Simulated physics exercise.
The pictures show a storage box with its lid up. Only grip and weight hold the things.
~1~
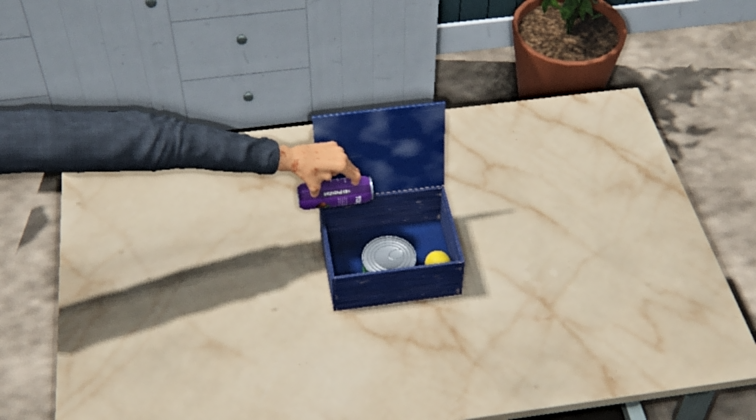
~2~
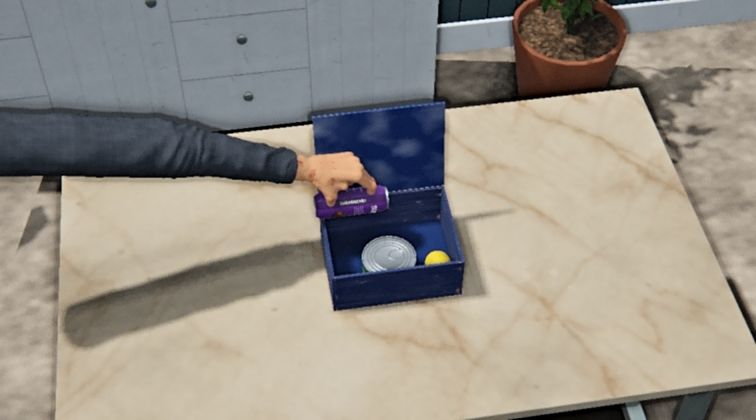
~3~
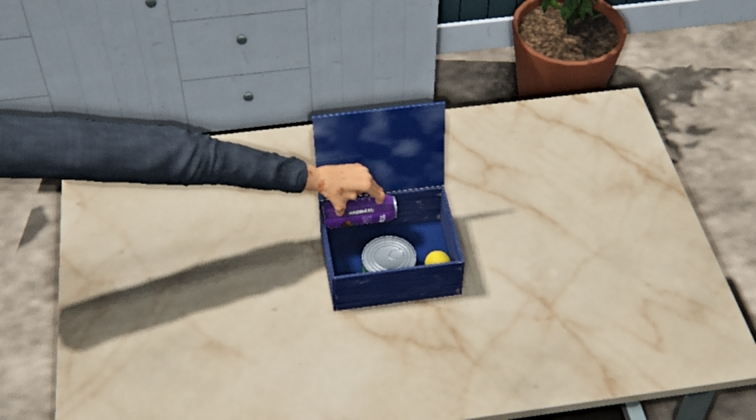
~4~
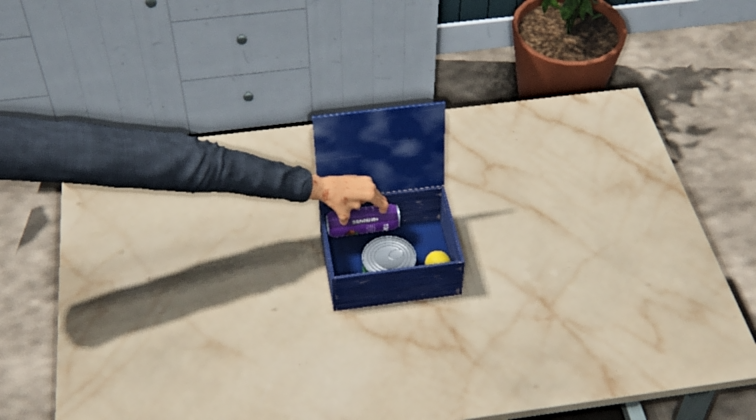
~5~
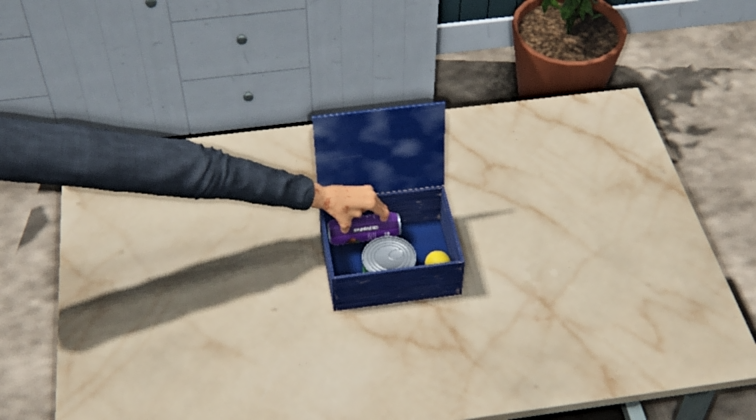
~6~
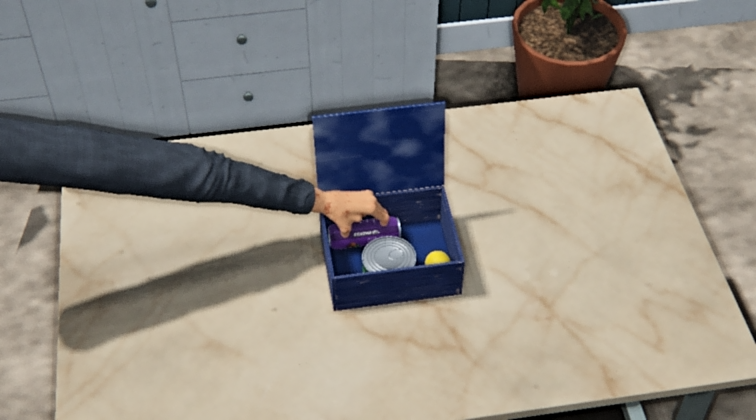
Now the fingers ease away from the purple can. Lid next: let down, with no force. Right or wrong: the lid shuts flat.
Right.
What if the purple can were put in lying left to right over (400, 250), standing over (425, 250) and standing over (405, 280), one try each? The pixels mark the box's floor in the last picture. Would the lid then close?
In the first case the lid comes down fully; in the second it stays propped open; in the third it stays propped open.
Then, 1.30 s on from there, lid 82° above the rim.
Then, 1.70 s on from there, lid 46° above the rim.
Then, 1.90 s on from there, lid 18° above the rim.
In the end, lid shut; all 3 unmoved. At the end, from the last picture's camera, purple can near (364, 233).
